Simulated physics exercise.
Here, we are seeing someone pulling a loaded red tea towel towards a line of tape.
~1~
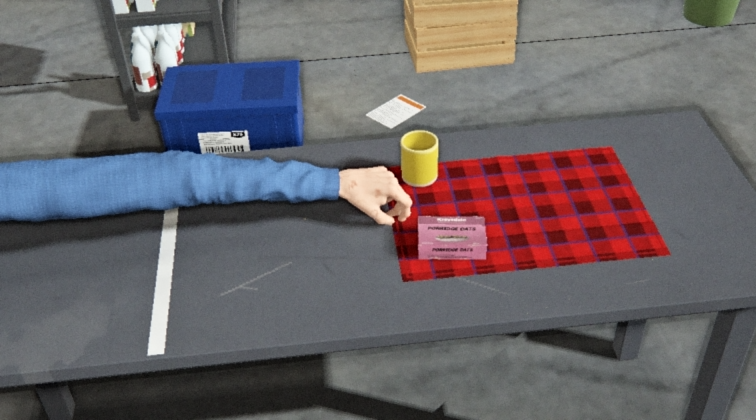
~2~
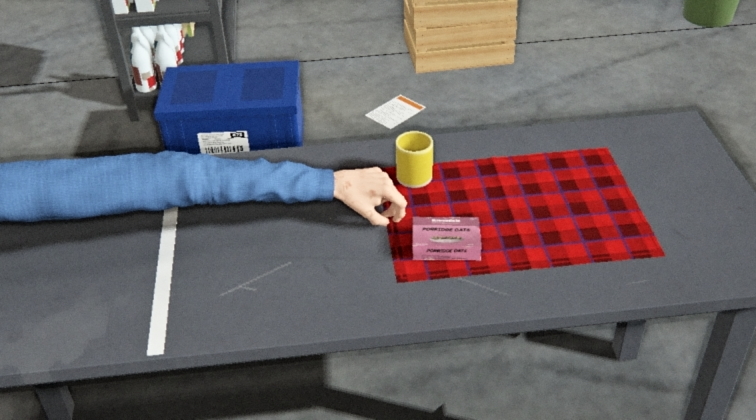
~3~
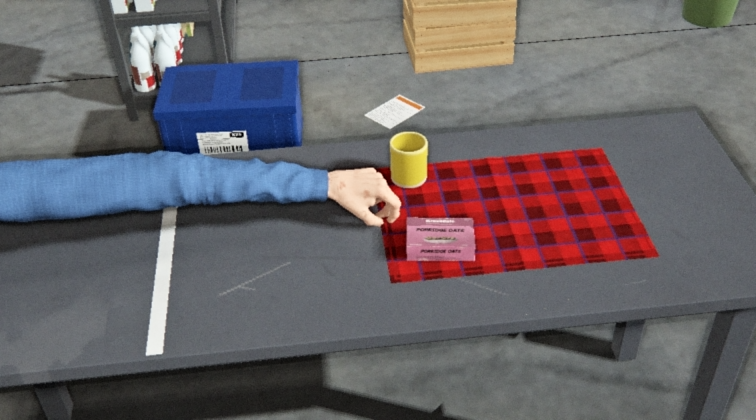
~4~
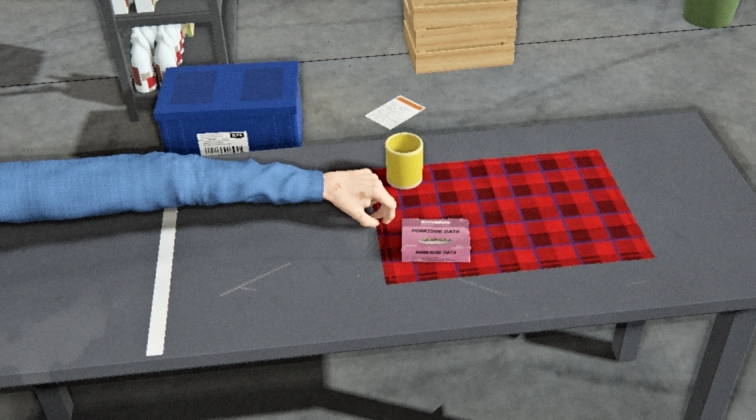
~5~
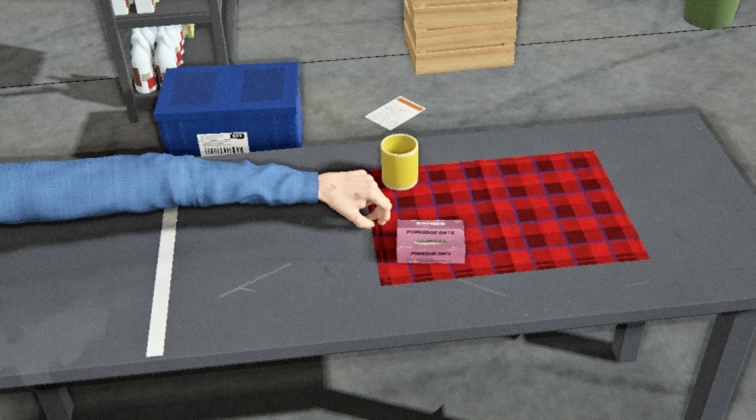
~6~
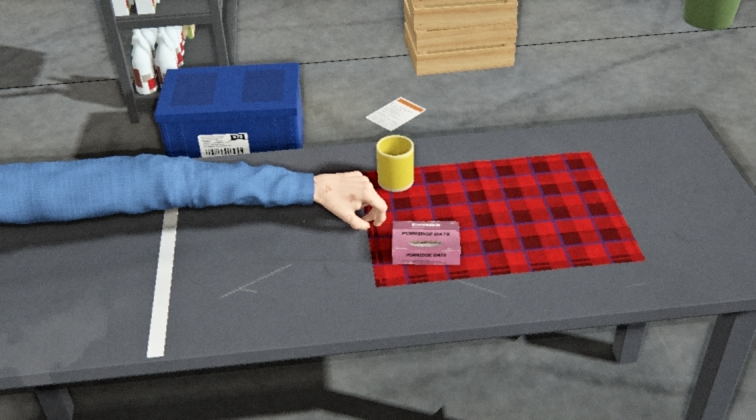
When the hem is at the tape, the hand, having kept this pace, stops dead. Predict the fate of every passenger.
Prediction: The yellow mug keeps riding; the pink packet keeps riding.
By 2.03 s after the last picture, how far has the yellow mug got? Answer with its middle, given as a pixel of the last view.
Close to (202, 182).
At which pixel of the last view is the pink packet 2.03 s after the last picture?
Its middle has reached (221, 263) by that time.
Then, 1.92 s after the last picture, hem at the tape; yellow mug on the cloth near (209, 181); pink packet on the cloth near (228, 262).
Then, 2.03 s after the last picture, hem at the tape; yellow mug on the cloth near (202, 182); pink packet on the cloth near (221, 263).
At rest, hem at the tape; yellow mug on the cloth near (202, 182); pink packet on the cloth near (221, 263). The yellow mug keeps its seat and the pink packet stays on the cloth.
